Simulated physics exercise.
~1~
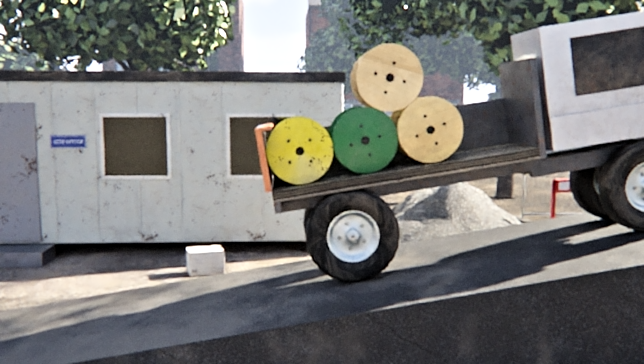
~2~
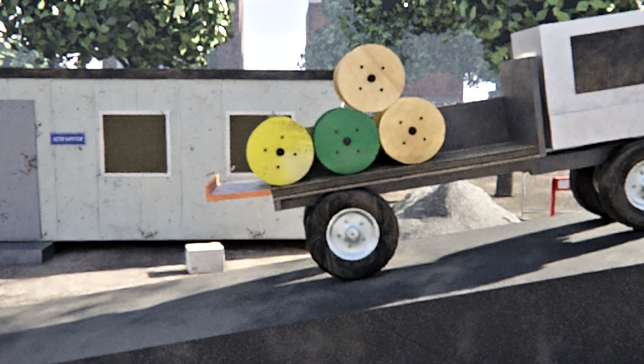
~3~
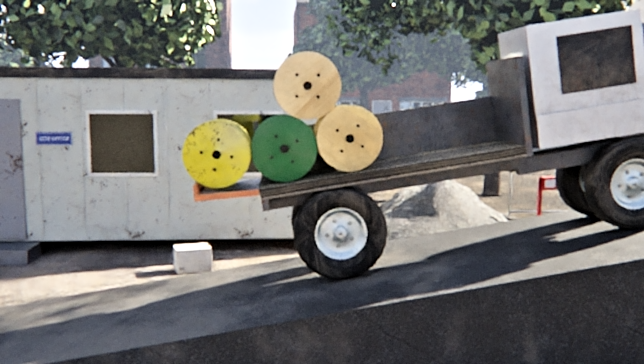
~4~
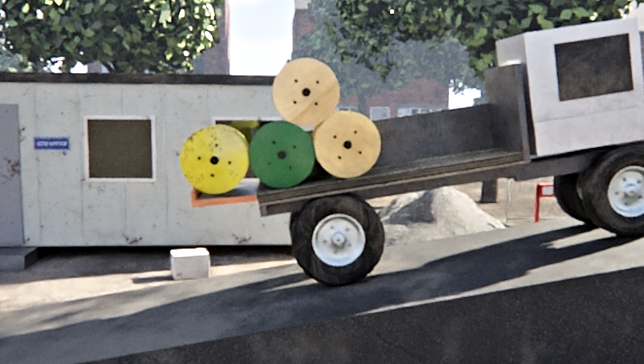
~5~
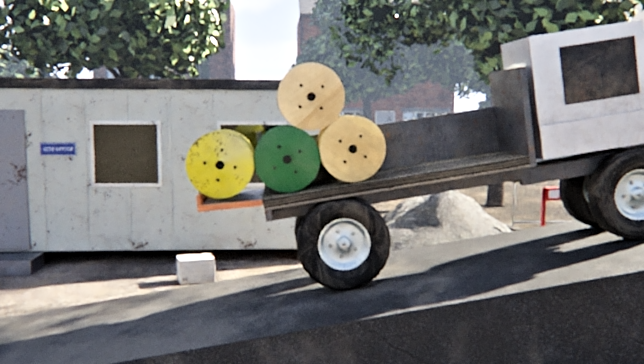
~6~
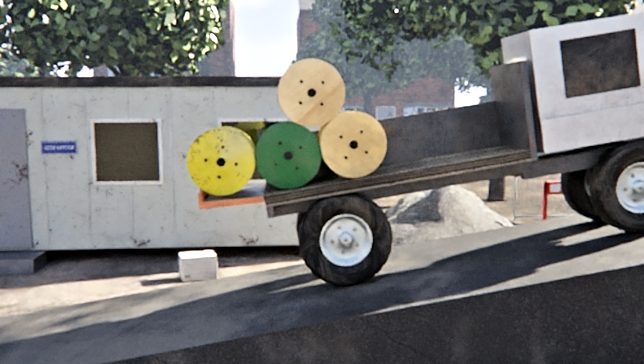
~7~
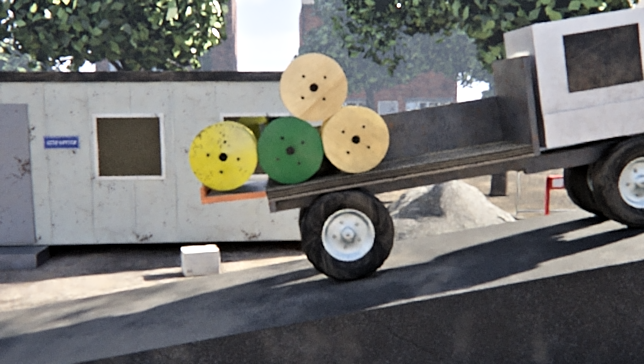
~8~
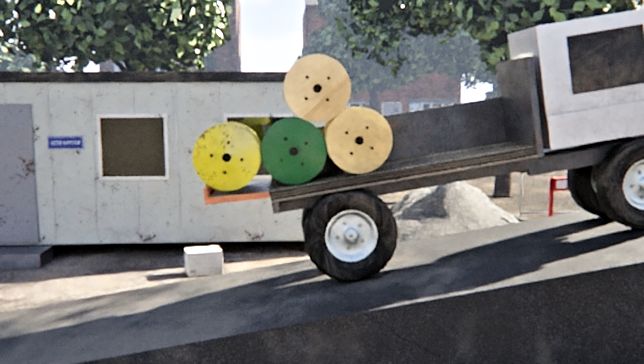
On a sloping road outside a pale cabin with small windows, a flatbed truck is seen from the side, its tail pointing left and downhill, in a slightly swaying view. Four cable reels sit end-on at the back of the bed, a yellow one nearest the orange tailgate, a green one beside it, and two tan ones, one resting on top. The tailgate swings down to the left until it lies almost level. The reels roll left together, and the yellow one moves out onto the lowered gate. There they stop, still stacked, with none fallen off.
